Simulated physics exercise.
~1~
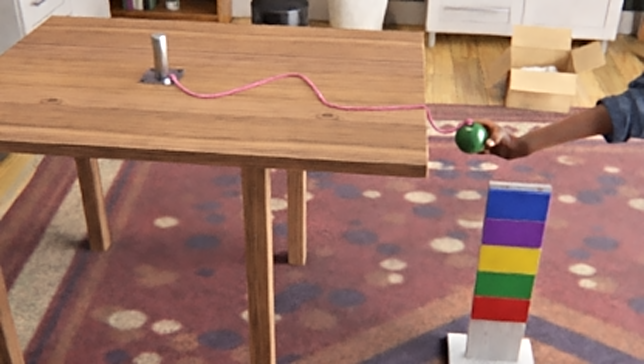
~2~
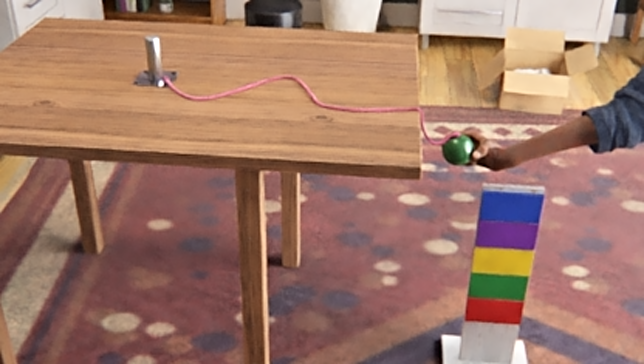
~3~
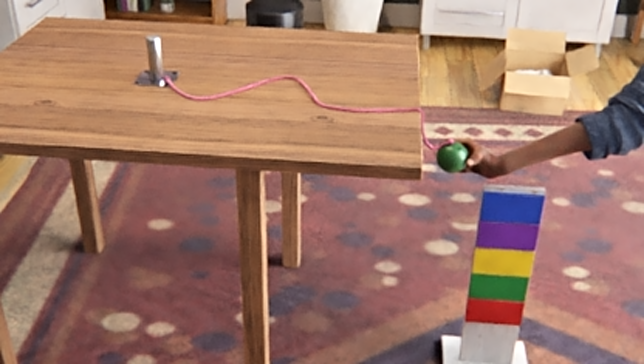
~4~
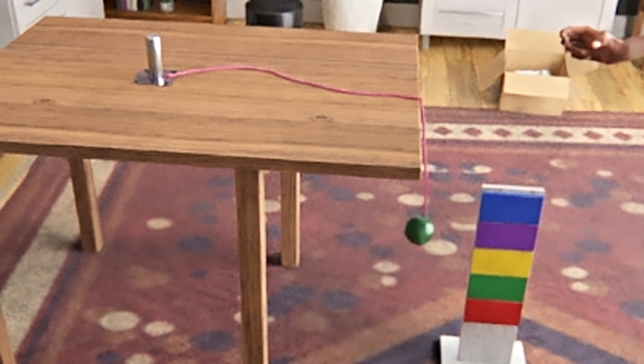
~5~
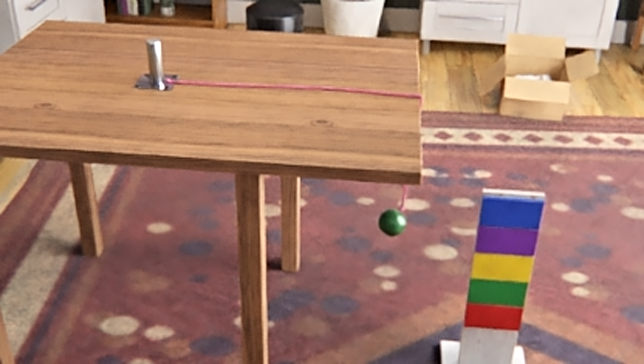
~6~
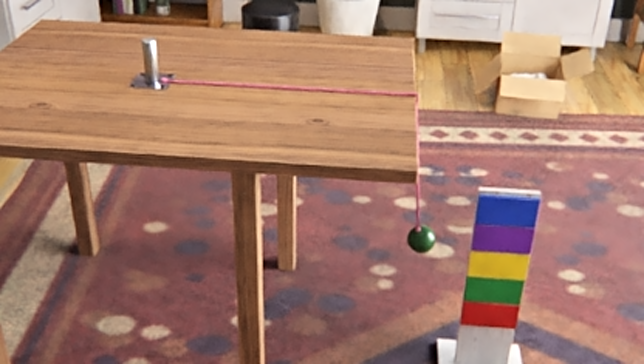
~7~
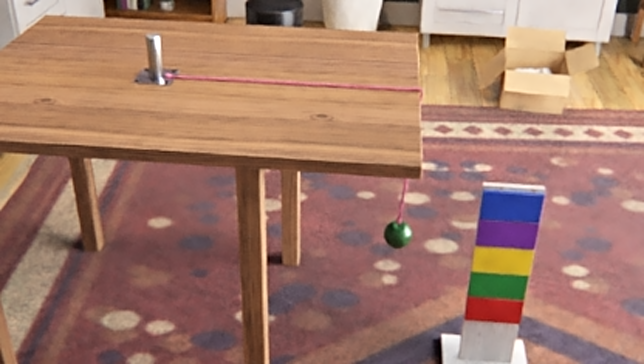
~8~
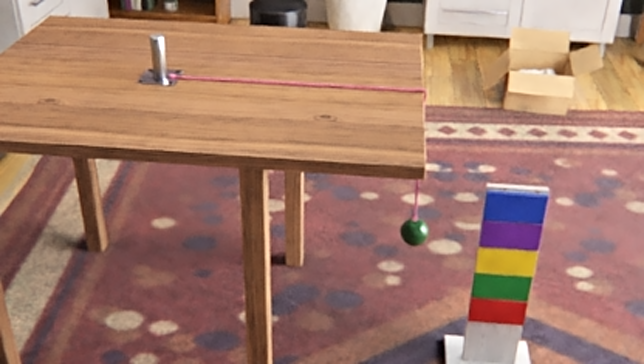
A small green apple, or a ball much like one, is held by a hand at the right edge of a wooden table, tied to a pink shoelace that winds loosely across the top from a metal post. The slightly swaying view looks down on a patterned reddish rug, where a board to the right shows blue, purple, yellow, green and red bands from top to bottom. The hand eases the apple slightly left and down, then lets go and draws back. The apple drops, and the lace pulls straight. It swings gently left and right below the edge, ending hanging about level with the yellow band.
